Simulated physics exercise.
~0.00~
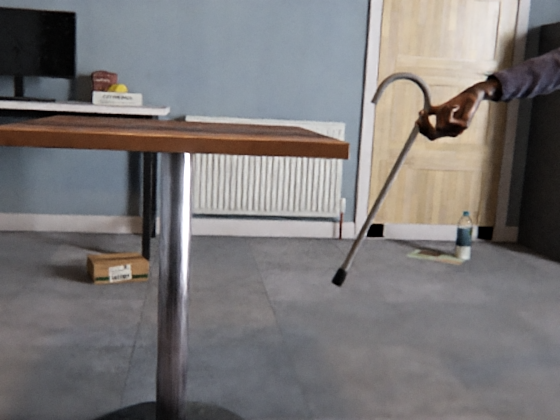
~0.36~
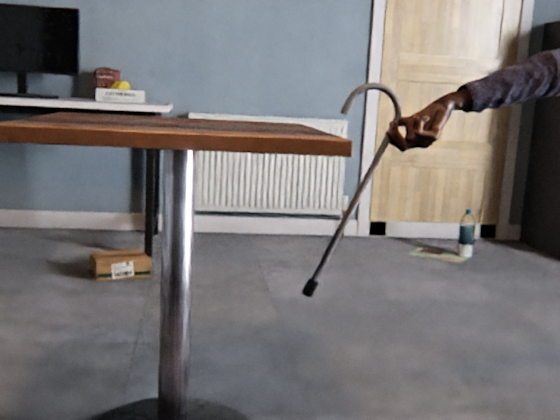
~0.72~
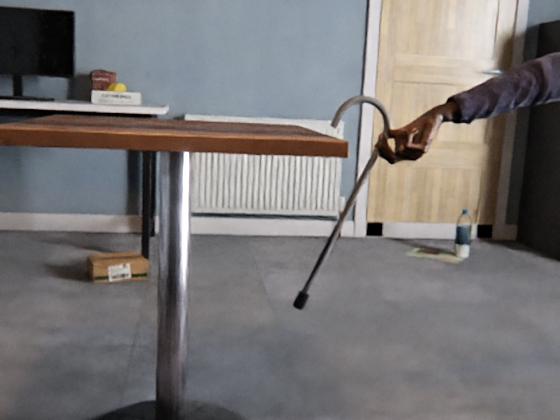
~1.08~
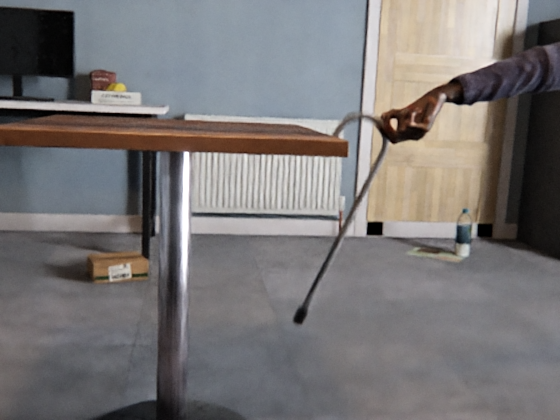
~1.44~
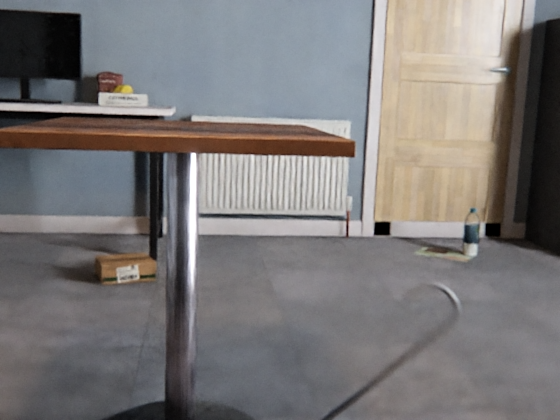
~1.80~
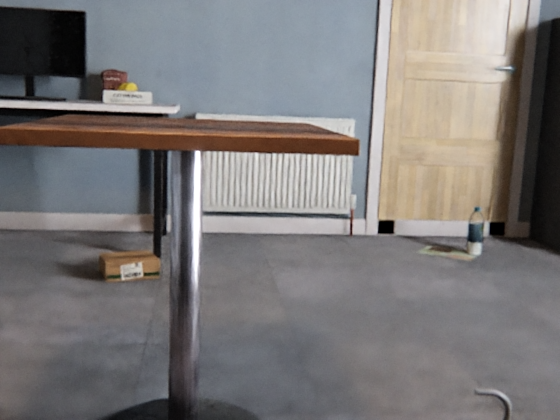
In the video, a hand holds a grey cane by its curved handle and moves it left to the edge of a wooden table, then lets go. The cane slips off and falls, tilting as it drops toward the bottom right, with only its crook still visible.
